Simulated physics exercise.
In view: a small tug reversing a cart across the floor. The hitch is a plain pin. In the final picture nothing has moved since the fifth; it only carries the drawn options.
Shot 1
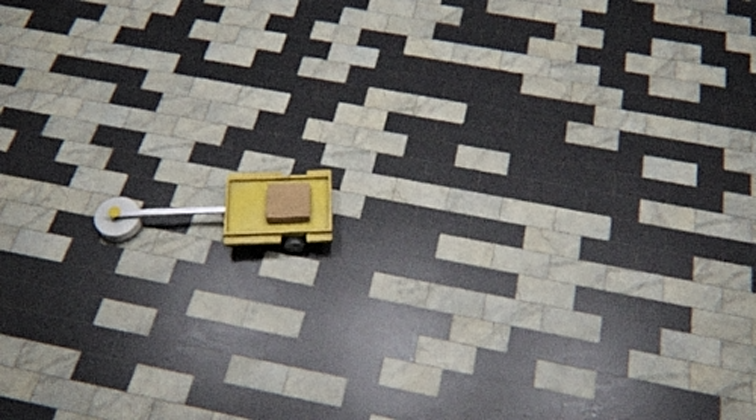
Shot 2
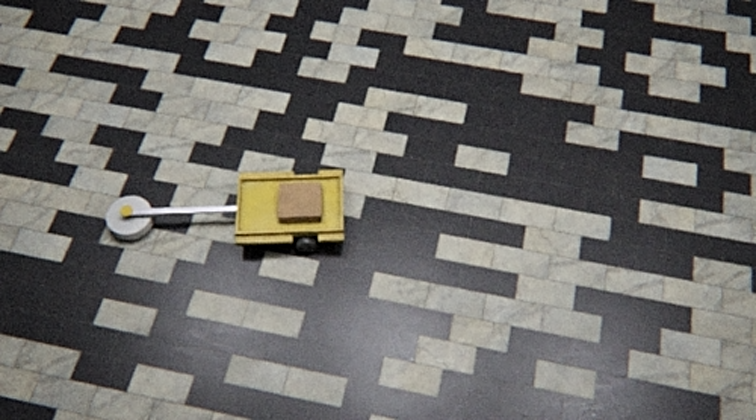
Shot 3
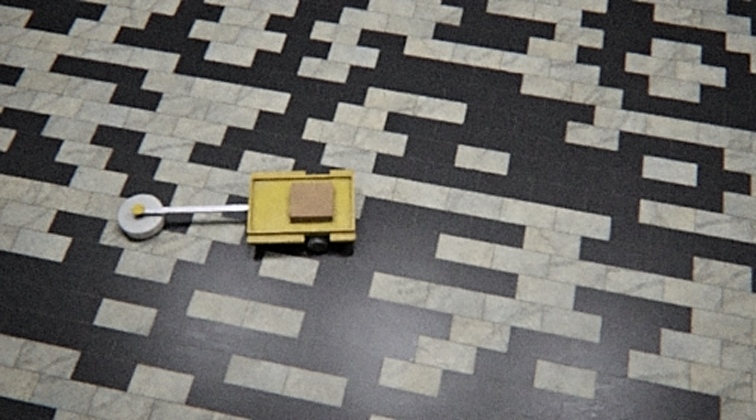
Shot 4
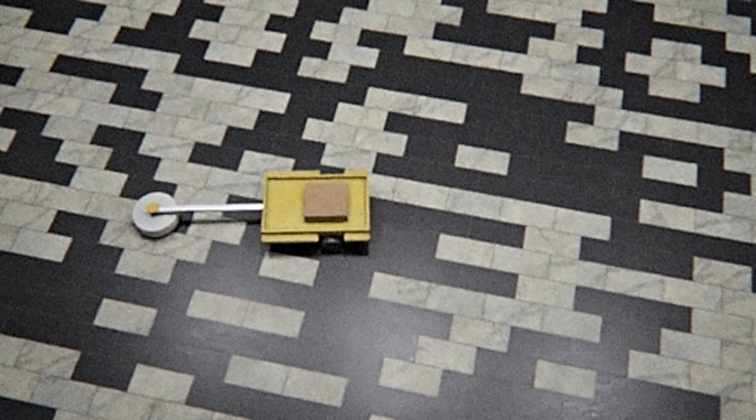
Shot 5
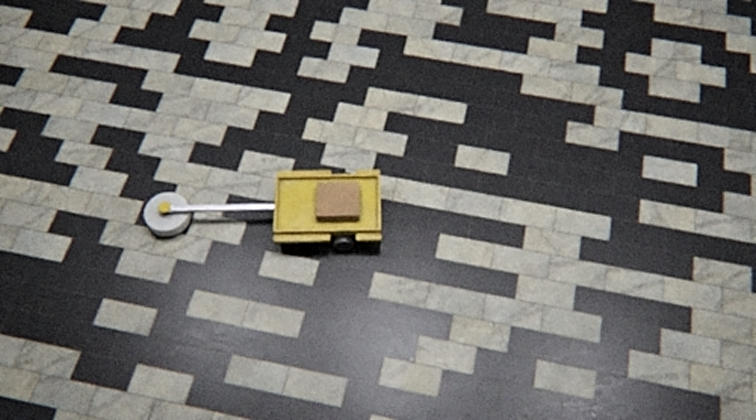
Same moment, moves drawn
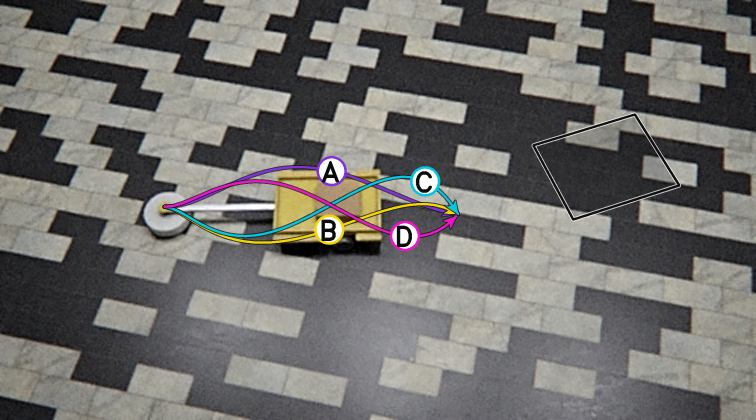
On a black and white tiled floor, a small round white robot slowly pushed a yellow cart carrying a tan block a short way to the right, a thin white bar linking the two.
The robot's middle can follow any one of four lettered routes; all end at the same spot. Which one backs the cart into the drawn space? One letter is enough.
The robot should drive C.
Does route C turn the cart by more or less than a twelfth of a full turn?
Less than that.
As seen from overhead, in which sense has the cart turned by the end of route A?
Clockwise.
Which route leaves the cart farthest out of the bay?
A is the worst.
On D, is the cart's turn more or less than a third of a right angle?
Less.
On the marked copy, A from (164, 207) via (308, 167) to (455, 214); B from (164, 207) via (304, 237) to (458, 214); C from (164, 207) via (319, 211) to (458, 214); D from (164, 207) via (315, 197) to (457, 216); the bay at (605, 165).
Following C. Soon after the start, robot (274, 238), cart (430, 192).
Later, robot (377, 188), cart (536, 170).
In the end, robot (457, 220), cart (605, 167); the cart stands in the bay.
As for the rest, A leaves the cart at (619, 273), out of the bay; B leaves the cart at (579, 134), out of the bay; D leaves the cart at (624, 219), out of the bay.
